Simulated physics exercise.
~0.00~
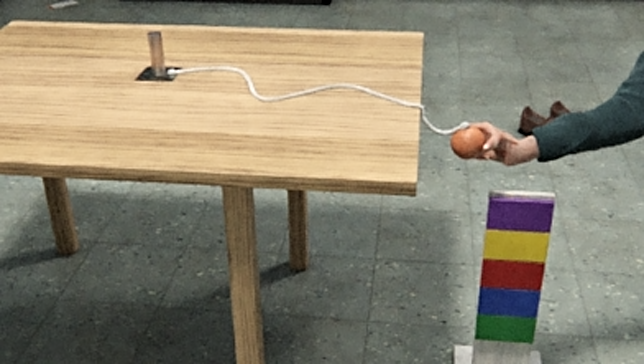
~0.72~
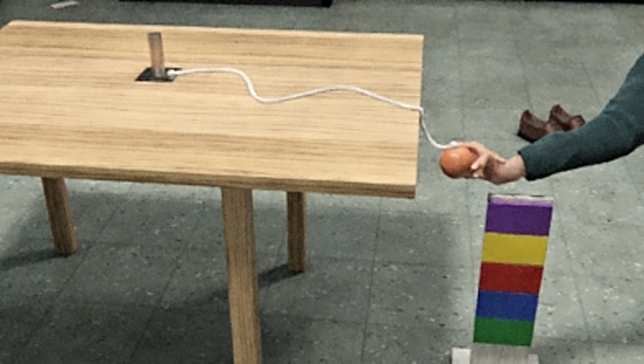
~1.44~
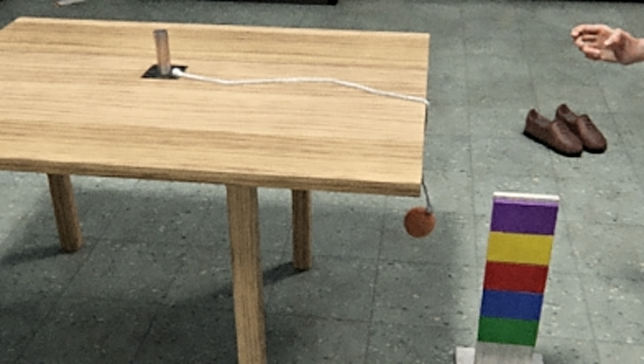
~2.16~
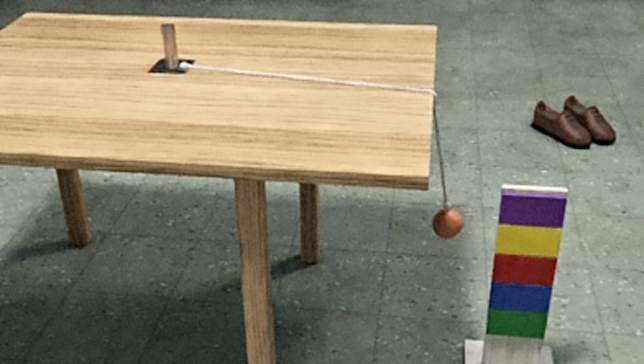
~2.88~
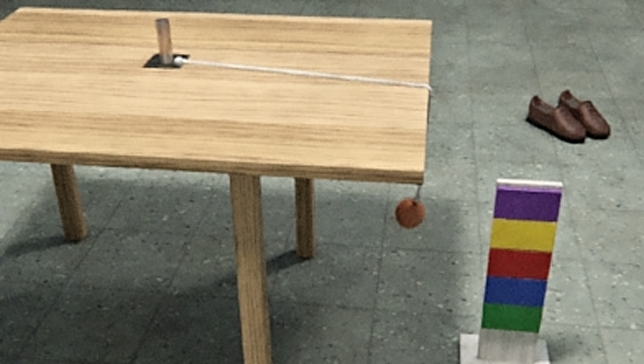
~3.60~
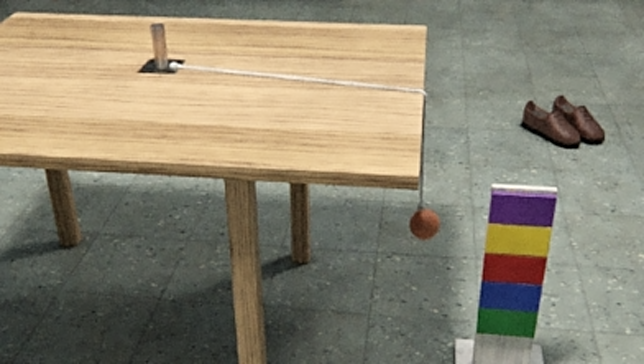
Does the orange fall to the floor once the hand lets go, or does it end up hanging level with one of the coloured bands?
It ends up hanging from its cord below the table edge, with its middle level with the yellow band.
